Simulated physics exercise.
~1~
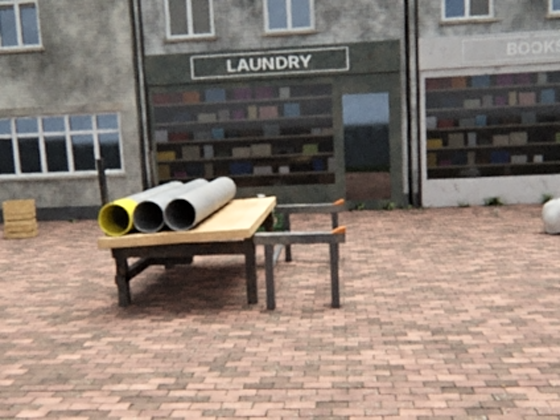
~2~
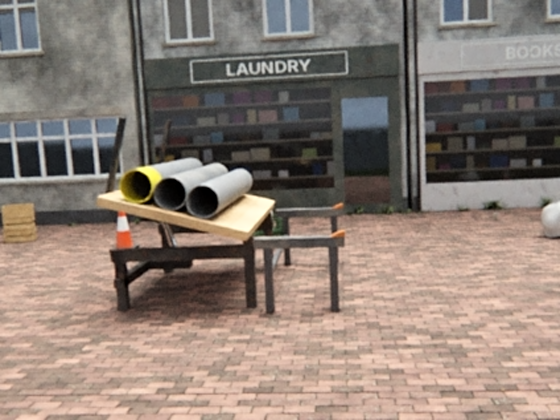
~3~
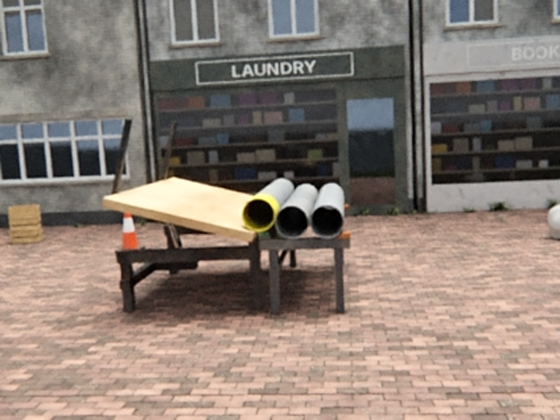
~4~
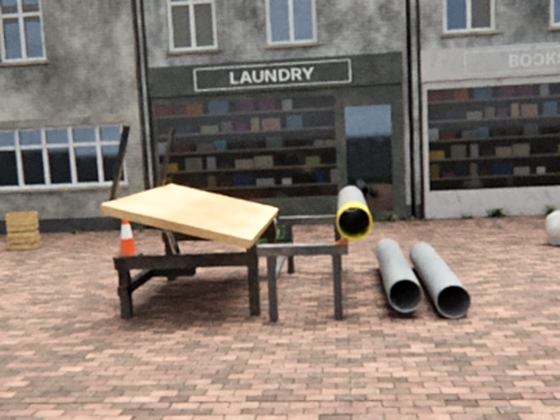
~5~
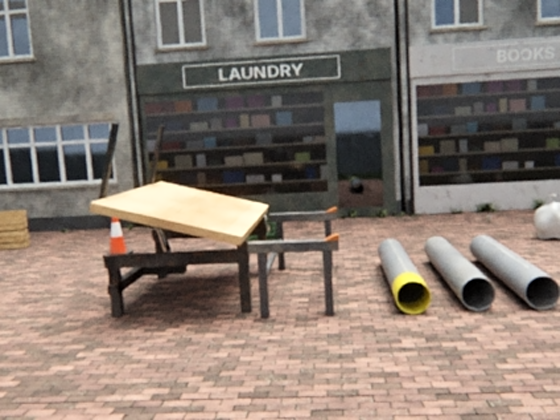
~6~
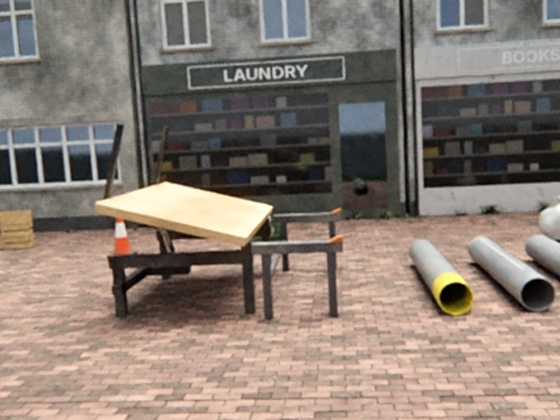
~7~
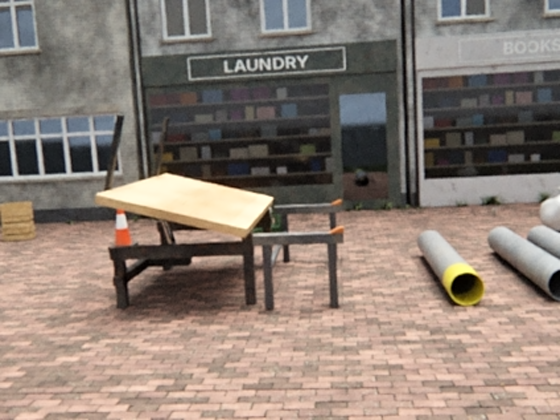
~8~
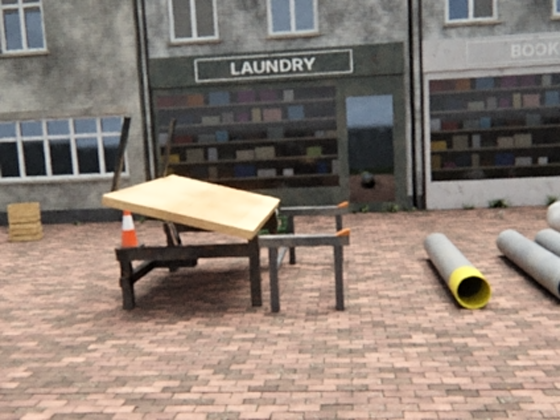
Three hollow pipes, two grey and one with a yellow rim at the left, lie side by side on a pale wooden deck over a dark frame, seen from the front by a slightly swaying camera. A dark rack with orange-tipped rails stands to the right on a brick-paved square, before grey buildings with laundry and book shop fronts. The deck's left edge rises, uncovering an orange and white cone, and the pipes roll right onto the rack. The grey pipes drop off its far end first, and the yellow one follows. All roll right across the paving, and the yellow one ends on the ground, right of the rack.
